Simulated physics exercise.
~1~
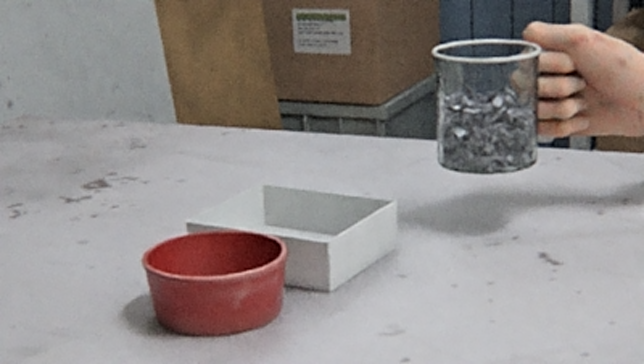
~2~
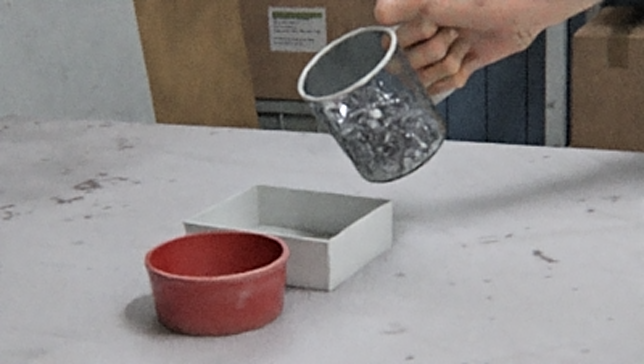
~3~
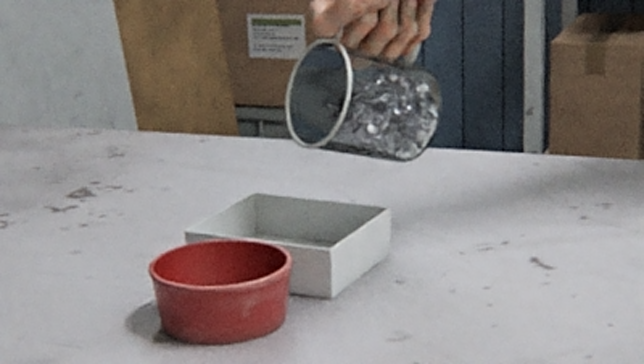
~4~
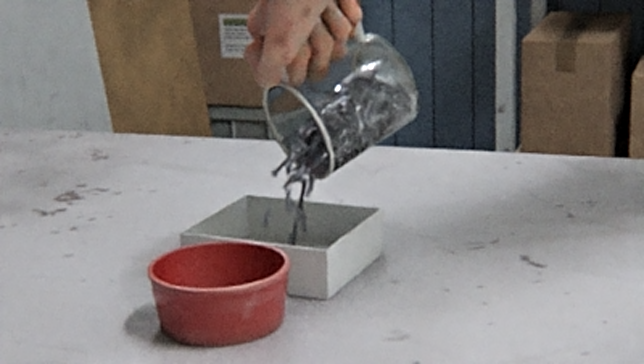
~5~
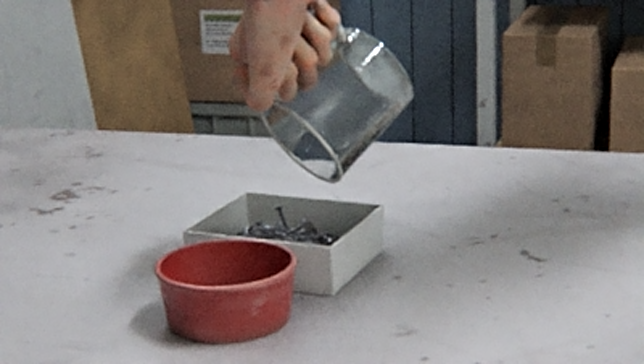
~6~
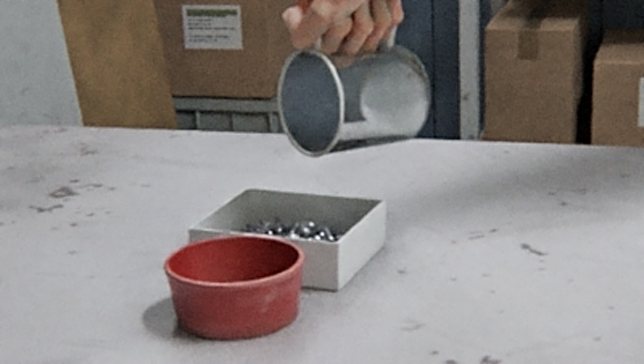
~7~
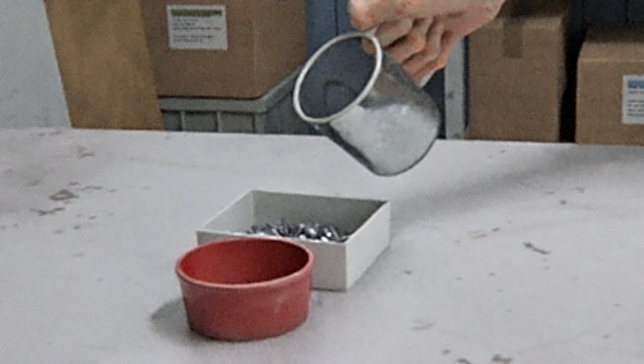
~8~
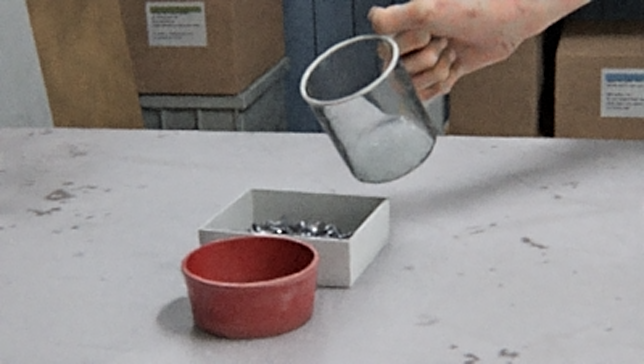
A hand tips a clear cup, pours steel screws into the white tin, and tilts back.
